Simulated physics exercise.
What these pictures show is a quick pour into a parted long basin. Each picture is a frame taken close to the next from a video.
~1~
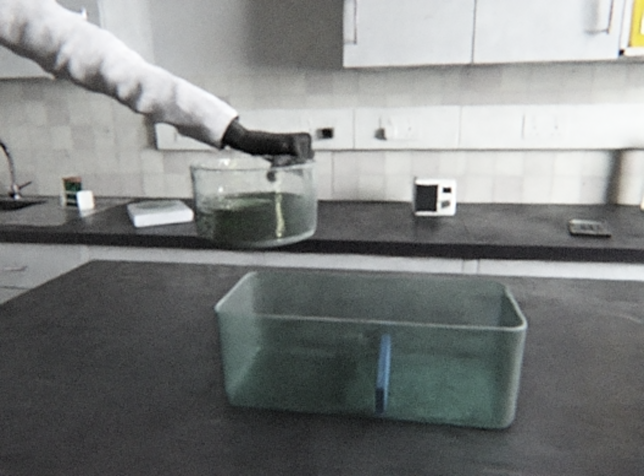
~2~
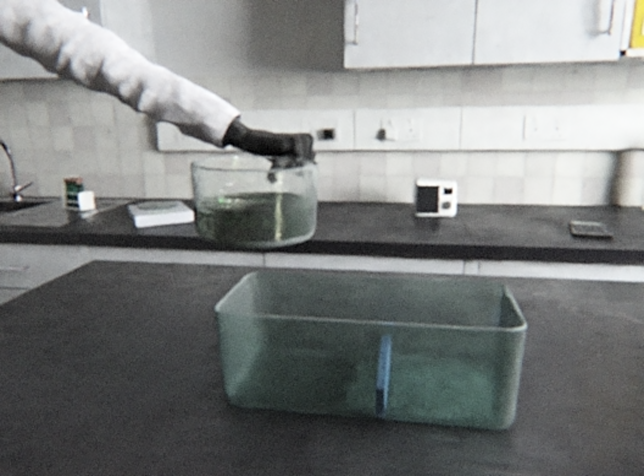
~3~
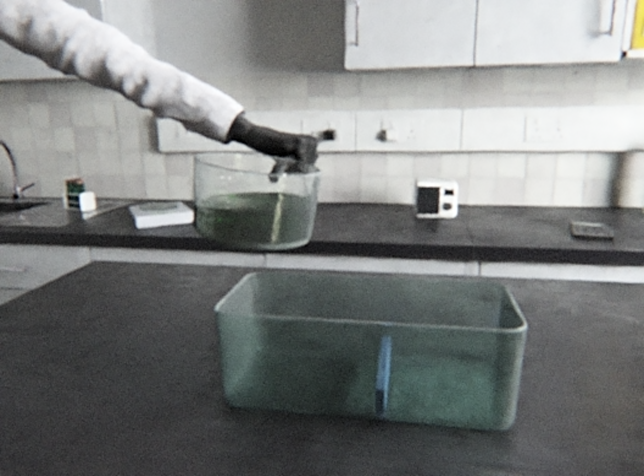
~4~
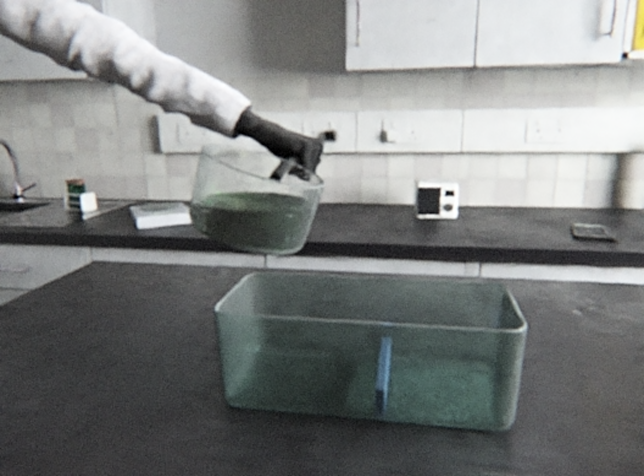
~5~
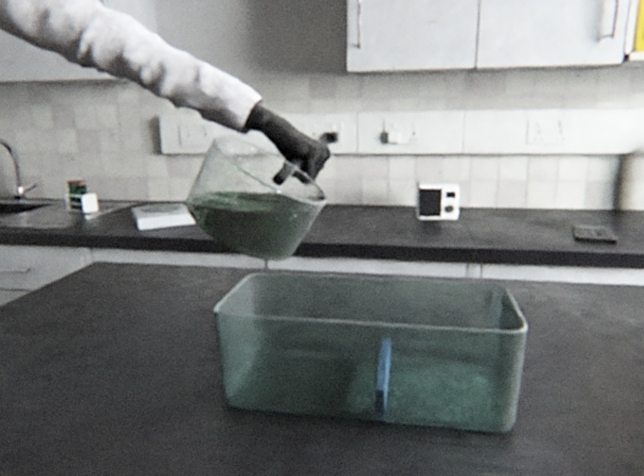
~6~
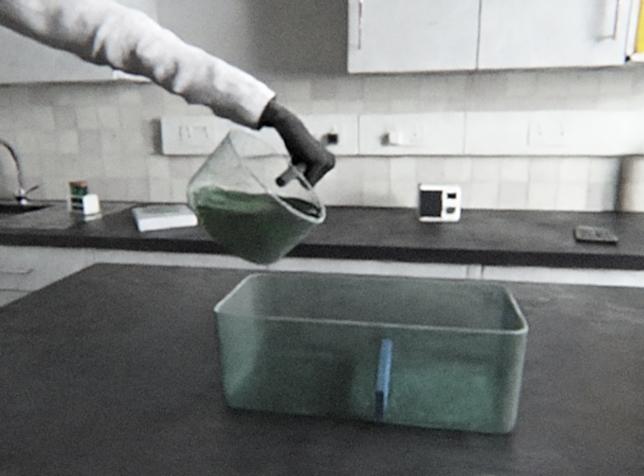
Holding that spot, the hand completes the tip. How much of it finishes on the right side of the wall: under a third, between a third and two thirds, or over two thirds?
Under a third.
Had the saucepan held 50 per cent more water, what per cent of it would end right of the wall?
Roughly 15 in a hundred.
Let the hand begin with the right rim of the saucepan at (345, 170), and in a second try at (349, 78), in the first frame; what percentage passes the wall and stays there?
The first gives 30 %, the second 80 %.
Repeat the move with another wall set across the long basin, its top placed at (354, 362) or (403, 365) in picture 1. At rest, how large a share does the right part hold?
40 per cent, then 15 per cent, roughly.
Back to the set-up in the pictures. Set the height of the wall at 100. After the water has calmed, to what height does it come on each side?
60 per cent for the left part, 10 for the right.
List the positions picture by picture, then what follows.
The first frame shows tilt 0°; pouring edge (315, 165); surface from (204, 199) to (313, 201); the long basin's rim runs from (233, 291) to (514, 305); the wall's top is at (383, 359).
The second frame shows tilt 2°; pouring edge (316, 167); surface from (204, 200) to (314, 201).
The third frame shows tilt 8°; pouring edge (319, 175); surface from (203, 198) to (314, 202).
The fourth frame shows tilt 18°; pouring edge (323, 187); surface from (200, 197) to (315, 204).
The fifth frame shows tilt 31°; pouring edge (324, 203); surface from (197, 194) to (318, 207).
The sixth frame shows tilt 45°; pouring edge (321, 220); surface from (202, 187) to (324, 211).
A moment on, the saucepan is tipped on its side and 36 per cent is still to pour, 33 is left of the wall and 0 right of it.
Next, the saucepan is tipped right over and 12 per cent is still to pour, 75 is left of the wall and 2 right of it.
Then the saucepan is tipped right over and 2 per cent is still to pour, 87 is left of the wall and 6 right of it.
Later the saucepan is tipped right over and 0 per cent is still to pour, 91 is left of the wall and 7 right of it.
At rest 91 per cent lies left of the wall, 7 right of it and 2 outside.
